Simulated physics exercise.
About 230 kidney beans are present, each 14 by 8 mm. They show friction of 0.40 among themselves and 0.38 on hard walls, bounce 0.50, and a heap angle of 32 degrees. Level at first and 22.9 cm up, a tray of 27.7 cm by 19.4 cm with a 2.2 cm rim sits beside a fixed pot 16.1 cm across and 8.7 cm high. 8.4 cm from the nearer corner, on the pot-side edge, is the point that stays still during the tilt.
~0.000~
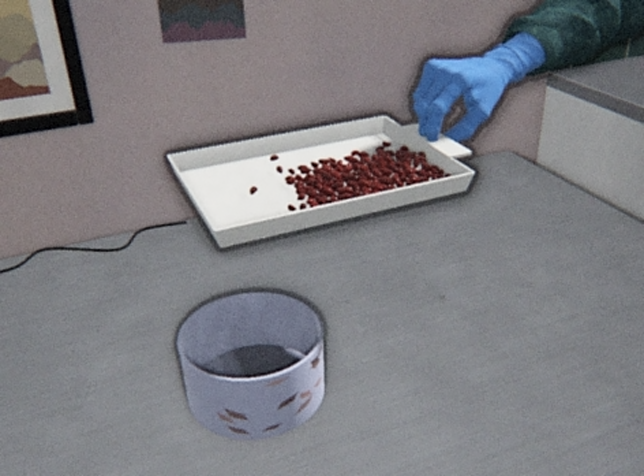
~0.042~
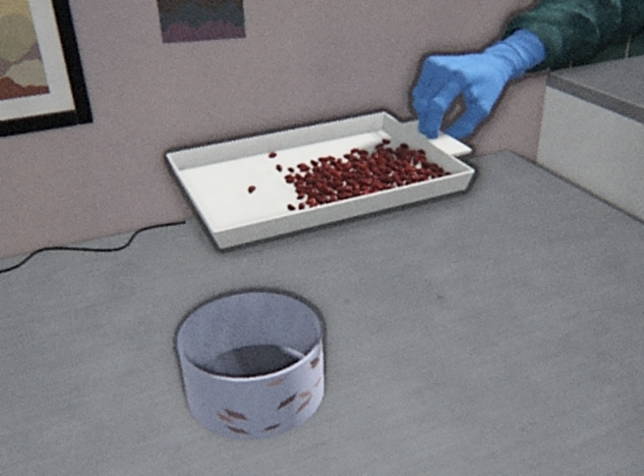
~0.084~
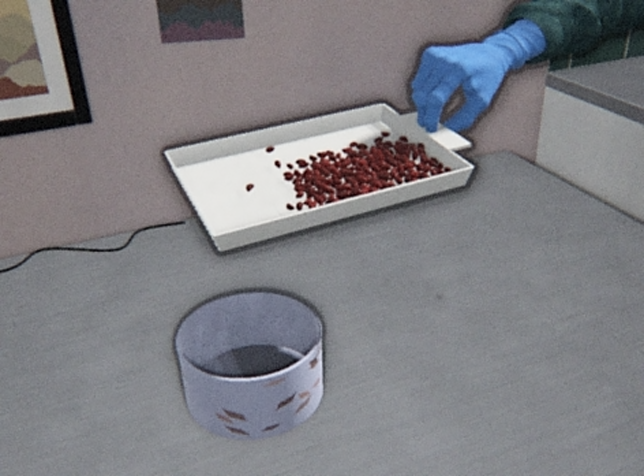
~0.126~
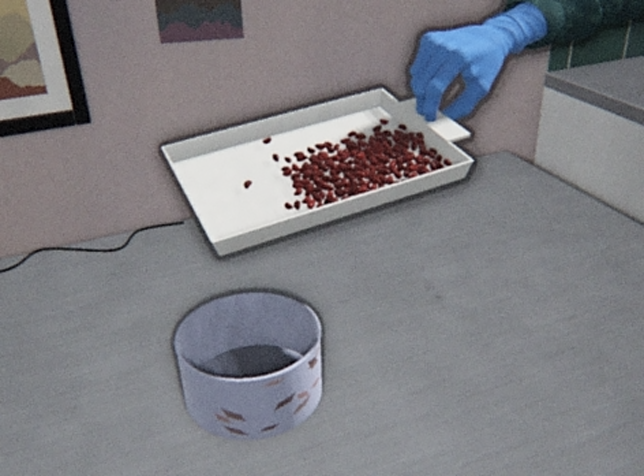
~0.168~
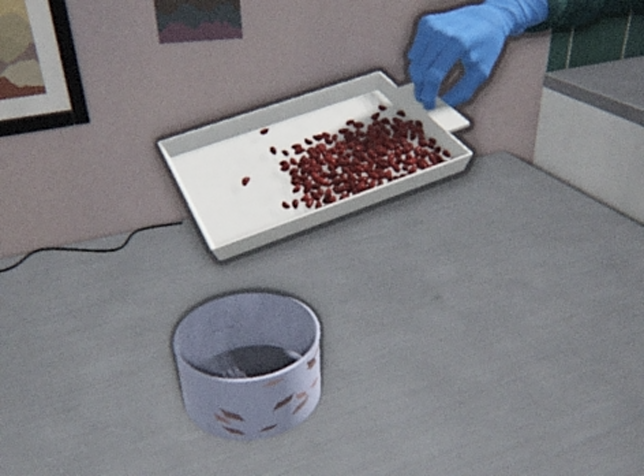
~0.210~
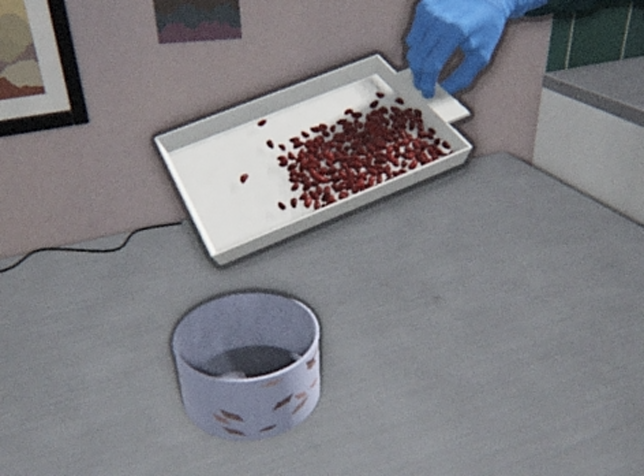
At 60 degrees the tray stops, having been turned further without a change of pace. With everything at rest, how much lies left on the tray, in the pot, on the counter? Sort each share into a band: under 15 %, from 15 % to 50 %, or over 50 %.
Tray: From 15 % to 50 %; pot: From 15 % to 50 %; counter: From 15 % to 50 %.
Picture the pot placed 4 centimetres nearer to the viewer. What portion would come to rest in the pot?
In that setup it would come to near 55 per cent.
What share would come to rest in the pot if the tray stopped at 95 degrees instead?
It would land at about 65 percent.
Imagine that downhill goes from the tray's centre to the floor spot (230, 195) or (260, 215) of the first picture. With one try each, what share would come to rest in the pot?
First try: About 0 percent; second try: About 5 percent.
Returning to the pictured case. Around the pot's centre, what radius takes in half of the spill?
Roughly 20 cm.
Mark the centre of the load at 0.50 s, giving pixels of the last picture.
Load centre, approx.: (332, 165) px.
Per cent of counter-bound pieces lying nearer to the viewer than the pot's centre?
Roughly 90 per cent.
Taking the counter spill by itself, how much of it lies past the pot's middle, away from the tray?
About 90 %.
After 0.38 s, tilt 41 degrees; the tray holds 100 %, the pot 0 %.
After 0.50 s, tilt 55 degrees; the tray holds 100 %, the pot 0 %.
After 0.74 s, tilt 60 degrees; the tray holds 70 %, the pot 0 %.
At rest (2.3 s), tray 35 %, pot 25 %, counter 40 %.
